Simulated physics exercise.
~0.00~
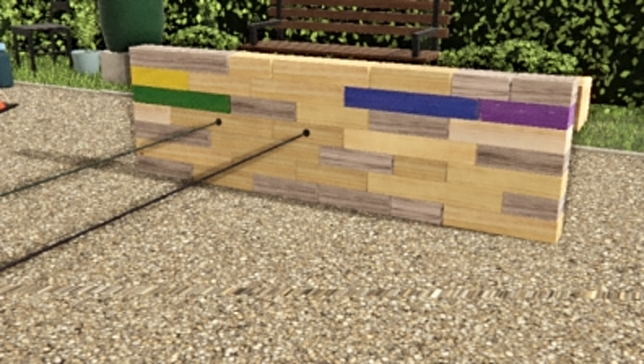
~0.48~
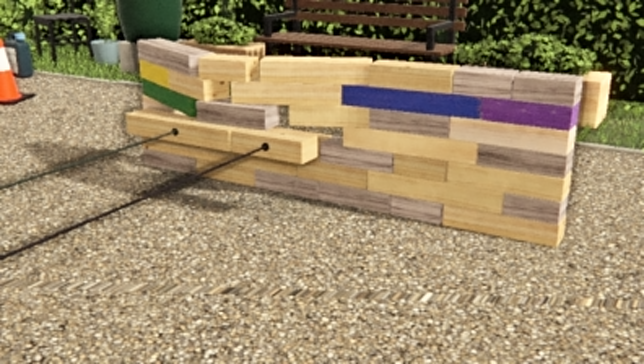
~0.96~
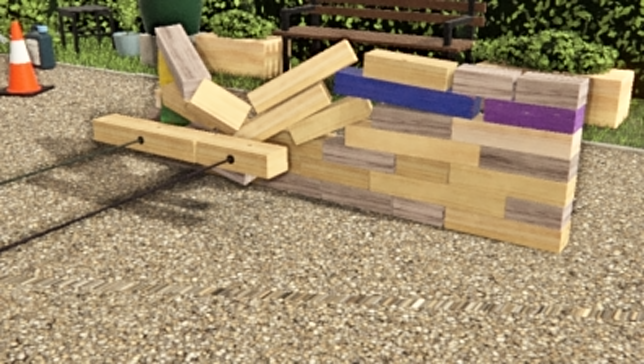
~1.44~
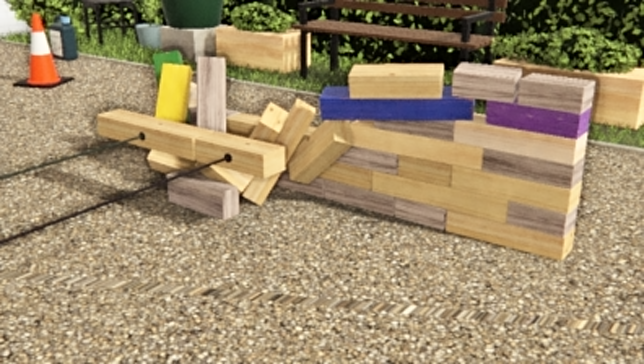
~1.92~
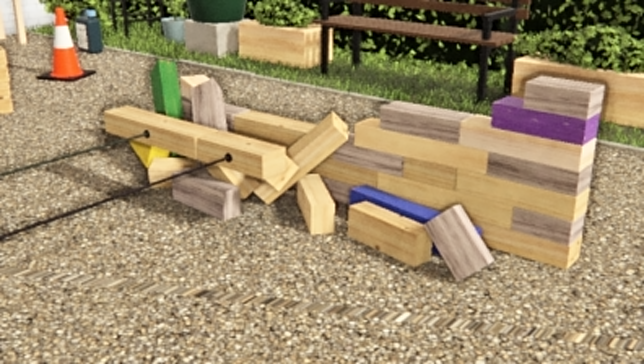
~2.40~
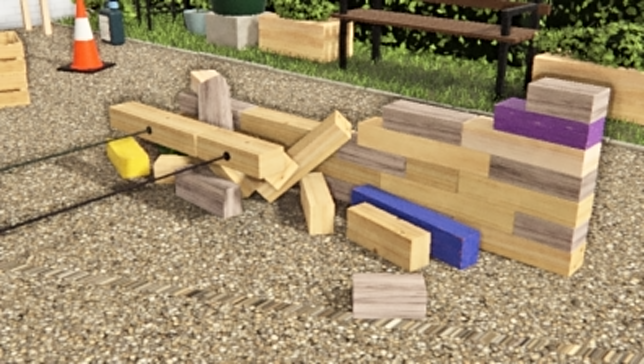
Two dark lines dragged a pair of wooden blocks out of a low wall's left side, and the pieces above tumbled, the yellow and green ones among them. The blue one then dropped in front, while the purple one stayed up on the right.
